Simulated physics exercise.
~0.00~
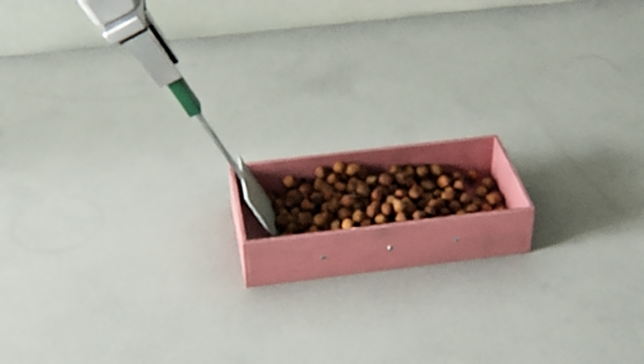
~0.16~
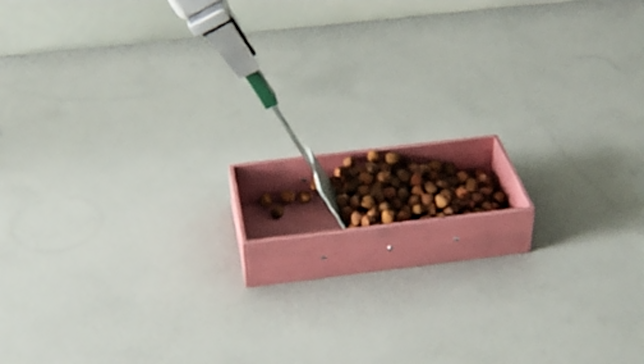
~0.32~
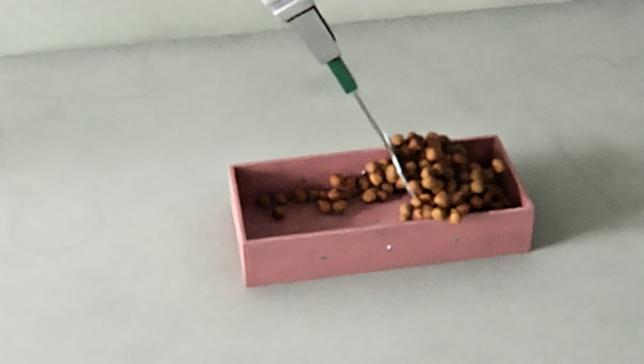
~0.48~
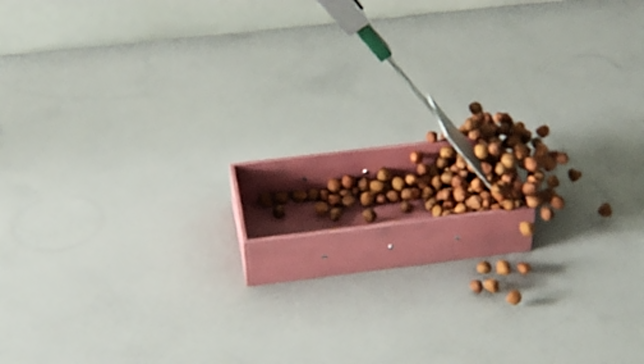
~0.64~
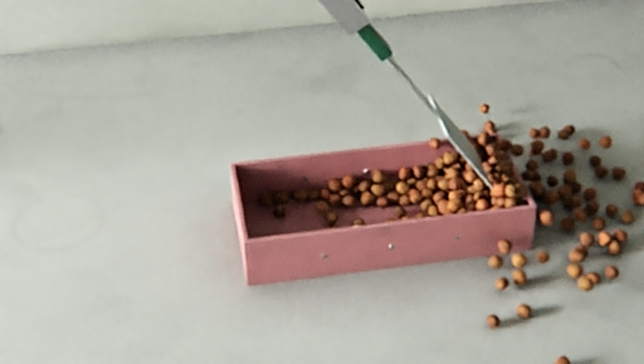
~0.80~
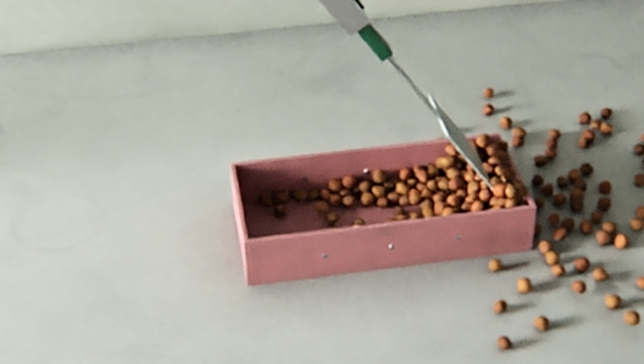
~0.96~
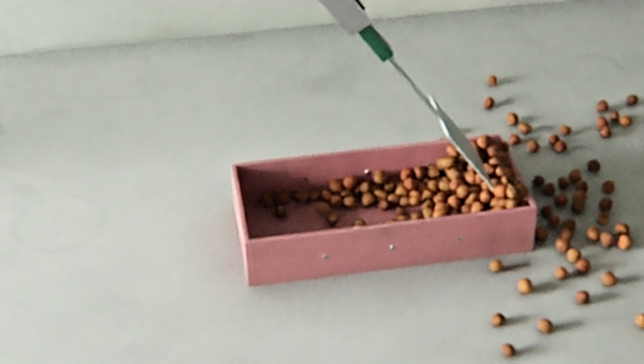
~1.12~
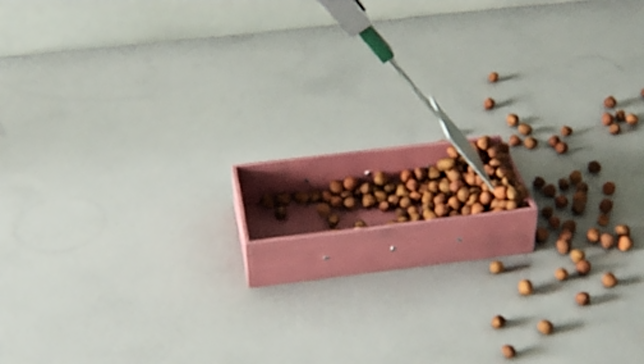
The clip opens on a long pink tray of hazelnuts on a pale grey surface, with a gripper holding a green-collared turner at the tray's left end. The blade sweeps right through the nuts, clearing the left side except for a few stragglers and piling the rest into a steep heap. Nearing the right end, it rises slightly and tilts, and nuts spill over the end and front corner. They scatter and roll across the surface as the turner stops. Finally the blade rests still, with most nuts inside the tray and the others lying scattered around its right end.
